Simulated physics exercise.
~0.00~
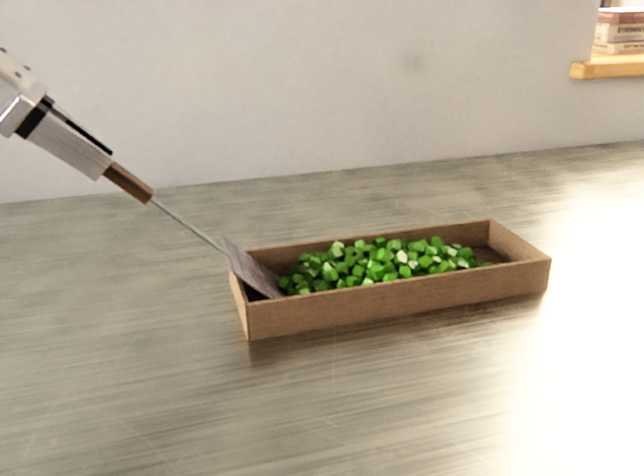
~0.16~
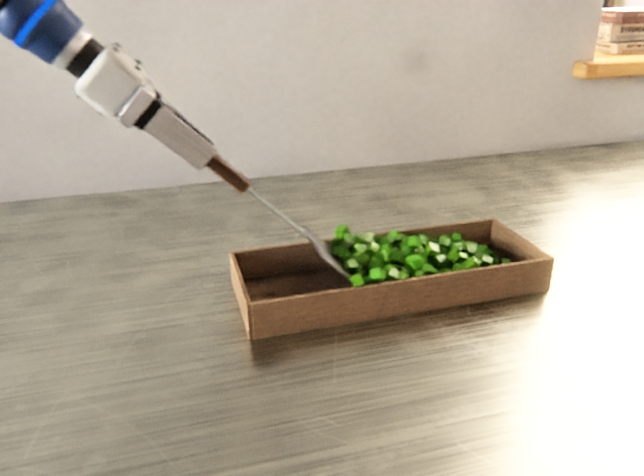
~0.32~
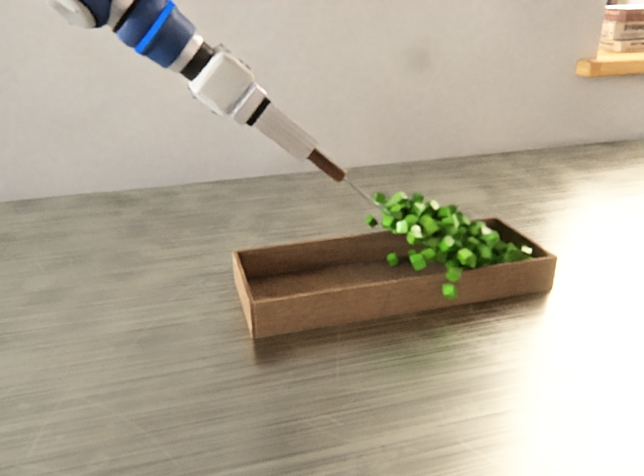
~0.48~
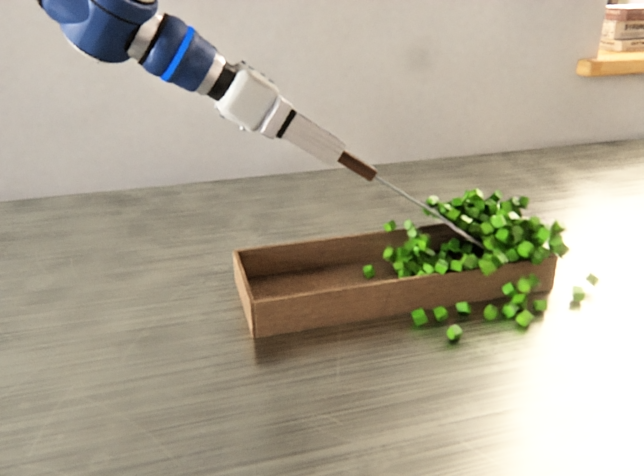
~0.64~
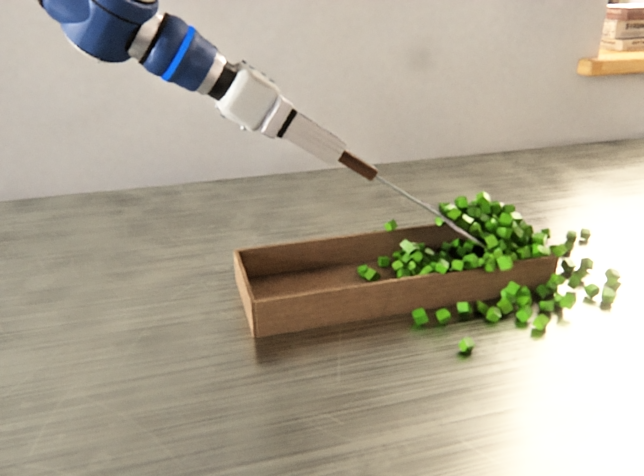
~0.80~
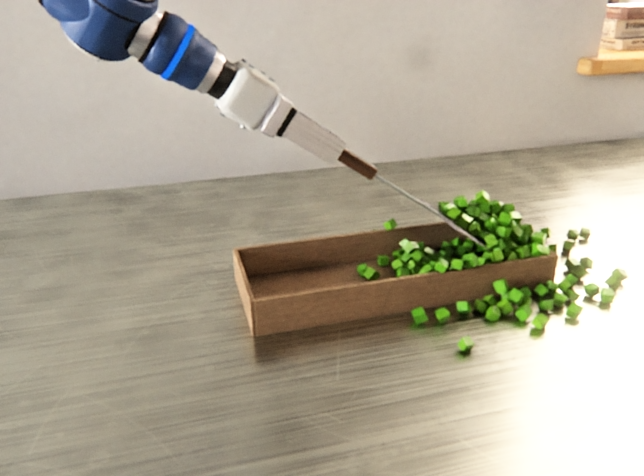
A robot arm pushes a paddle rightward through a shallow brown trough of green vegetable dice, heaping them toward the far right end until many spill over the sides onto the table, then stops with most still piled in the trough and the rest scattered beside it.
